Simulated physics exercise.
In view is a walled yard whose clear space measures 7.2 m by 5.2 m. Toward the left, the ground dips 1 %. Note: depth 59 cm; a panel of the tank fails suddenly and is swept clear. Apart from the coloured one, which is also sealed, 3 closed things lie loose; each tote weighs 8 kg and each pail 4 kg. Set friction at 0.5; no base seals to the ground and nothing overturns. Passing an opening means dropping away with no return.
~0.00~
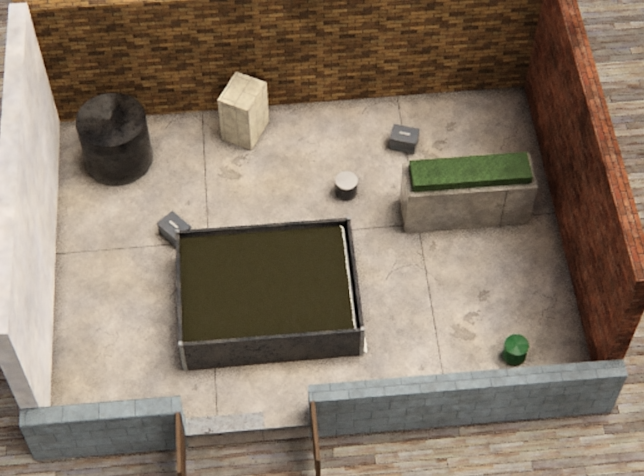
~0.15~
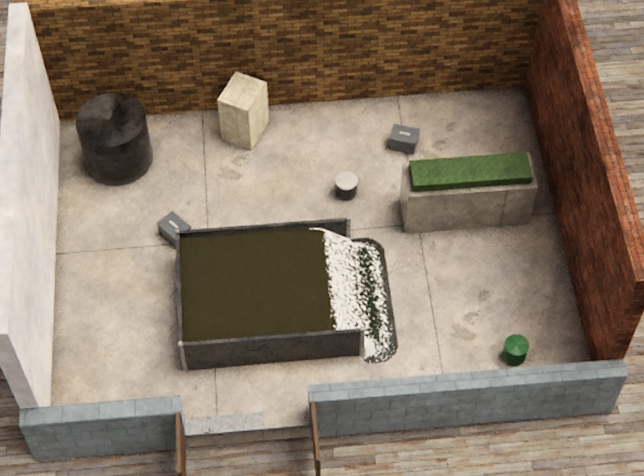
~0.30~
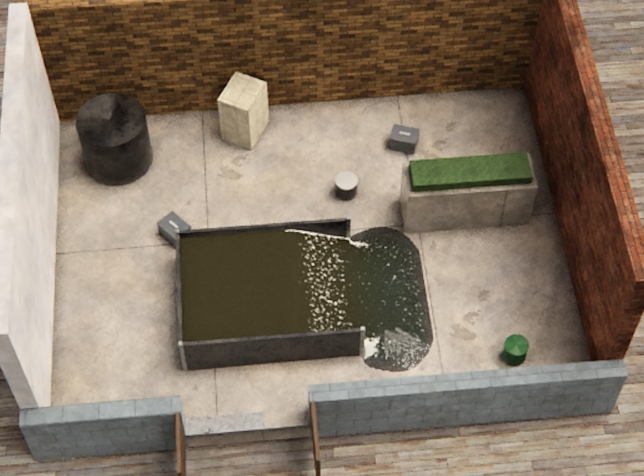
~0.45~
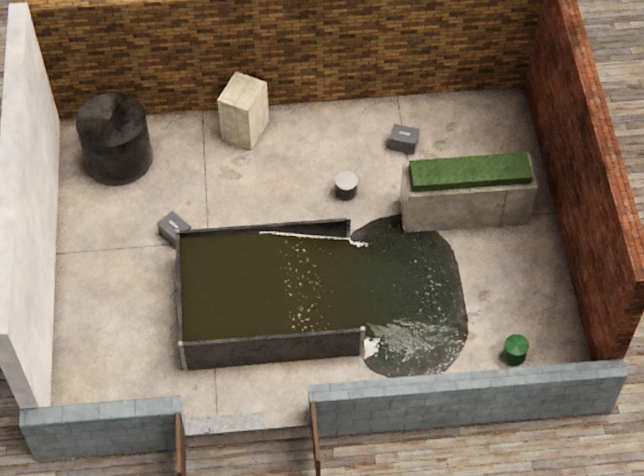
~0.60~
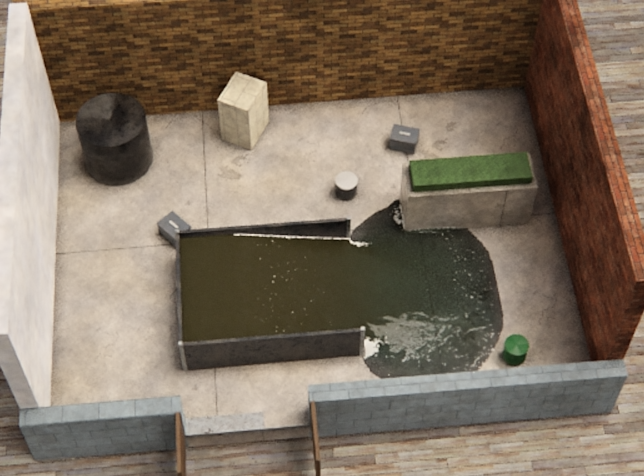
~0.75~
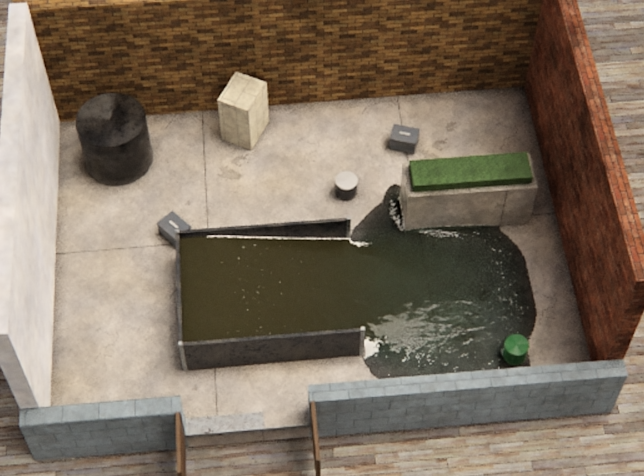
Dark, murky water pours out of the open right side of a low rectangular tank in a walled yard, seen from high above by a still camera. A black drum and a pale block stand behind it, with small grey boxes, a grey cylinder, a green-topped concrete block and a green pail around. White froth breaks first, then the pool spreads rightward, reaching the block and the unmoving pail.
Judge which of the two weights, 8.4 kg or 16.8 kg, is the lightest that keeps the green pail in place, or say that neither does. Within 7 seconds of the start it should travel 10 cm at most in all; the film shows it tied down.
I'd say no option offered keeps it put.
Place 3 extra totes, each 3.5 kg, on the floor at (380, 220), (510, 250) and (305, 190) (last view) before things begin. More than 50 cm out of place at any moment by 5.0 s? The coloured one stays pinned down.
One after another they come out beyond the mark, beyond the mark, within the mark.
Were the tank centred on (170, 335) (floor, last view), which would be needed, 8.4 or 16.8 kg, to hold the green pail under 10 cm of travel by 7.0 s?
Lab note - in that case: No option works.
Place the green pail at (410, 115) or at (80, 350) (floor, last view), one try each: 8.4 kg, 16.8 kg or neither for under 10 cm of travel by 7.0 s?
First spot: Needs the heavier mass; second spot: Light mass works.
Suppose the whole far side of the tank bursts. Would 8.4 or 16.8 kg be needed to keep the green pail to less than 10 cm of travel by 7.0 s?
In that case the lighter mass suffices.
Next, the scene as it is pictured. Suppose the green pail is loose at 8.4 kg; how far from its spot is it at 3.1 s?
Close to 80 centimetres.
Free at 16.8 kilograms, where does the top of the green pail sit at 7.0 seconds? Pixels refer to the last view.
Estimated position: About (481, 343).
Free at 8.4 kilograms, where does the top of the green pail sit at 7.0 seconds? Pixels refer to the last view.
Roughly at pixel (488, 369).
After 1.4 s the green pail would be 33 cm from its start with 8.4 kg and 5 cm from its start with 16.8 kg; 9 cm of water round it then.
After 3.1 s the green pail would be 84 cm from its start with 8.4 kg and 22 cm from its start with 16.8 kg; 32 cm of water round it then.
After 4.9 s the green pail would be 47 cm from its start with 8.4 kg and 43 cm from its start with 16.8 kg; 16 cm of water round it then.
After 7.0 s the green pail would be 55 cm from its start with 8.4 kg and 47 cm from its start with 16.8 kg; 10 cm of water round it then.
